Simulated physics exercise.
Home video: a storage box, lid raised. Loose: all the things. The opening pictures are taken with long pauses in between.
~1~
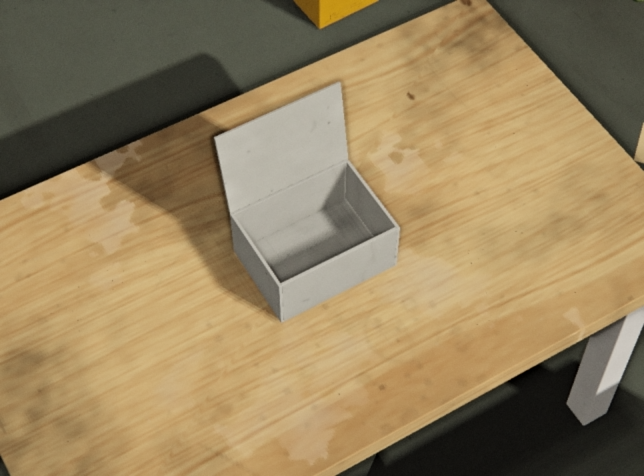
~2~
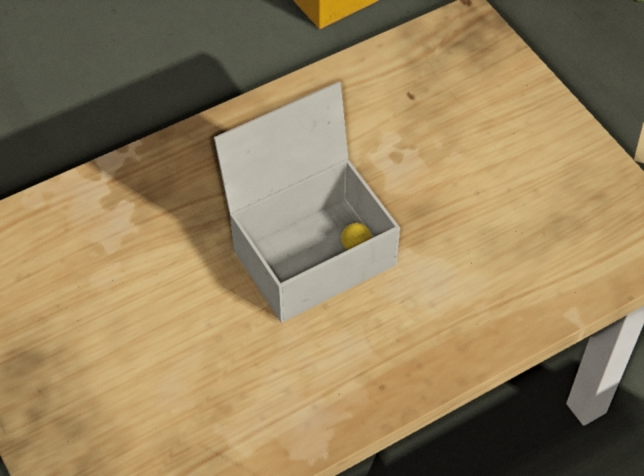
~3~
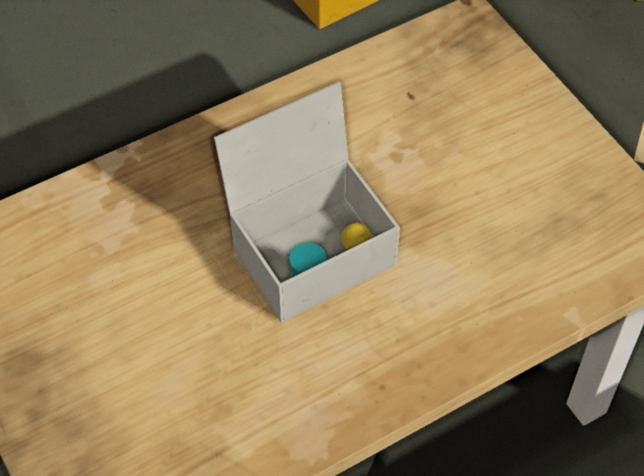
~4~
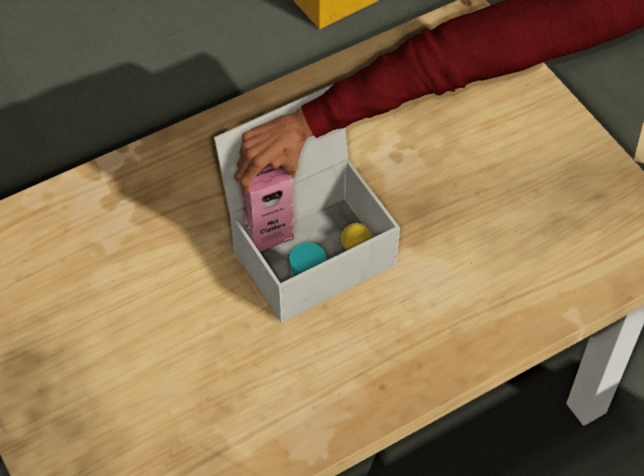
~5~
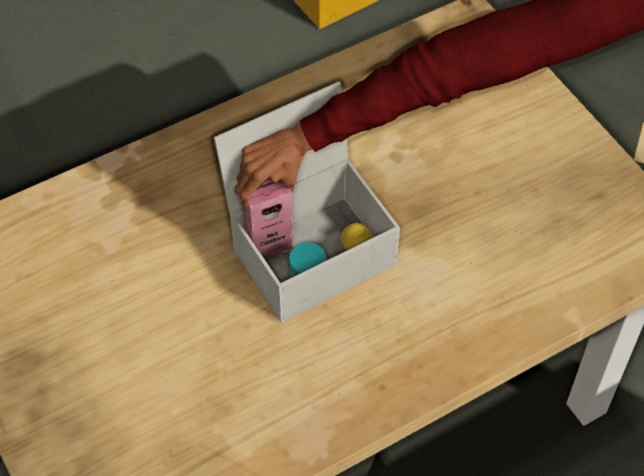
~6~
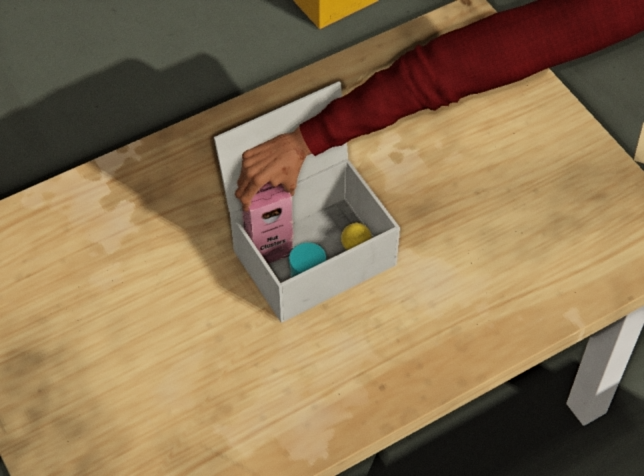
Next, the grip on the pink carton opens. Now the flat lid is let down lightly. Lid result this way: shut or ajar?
The lid is going to stand open.
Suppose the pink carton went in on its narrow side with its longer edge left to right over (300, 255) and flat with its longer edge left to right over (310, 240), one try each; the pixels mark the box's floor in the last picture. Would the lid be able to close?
So, first it fits down fine, then it fits down fine.
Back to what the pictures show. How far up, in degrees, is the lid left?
Some 30°.
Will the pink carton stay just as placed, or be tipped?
As it turns out, it changes its angle.
Then, 1.20 s later than the last frame, lid 81° above the rim.
Then, 1.80 s later than the last frame, lid 48° above the rim; pink carton tilted by 18° near (274, 235).
Then, 3.50 s later than the last frame, lid 29° above the rim; pink carton tilted by 36° near (278, 242).
When it is over, lid 29° above the rim; lying over in the box, pink carton; the other 2 as before. End places, in pixels of the last picture, pink carton near (276, 242).
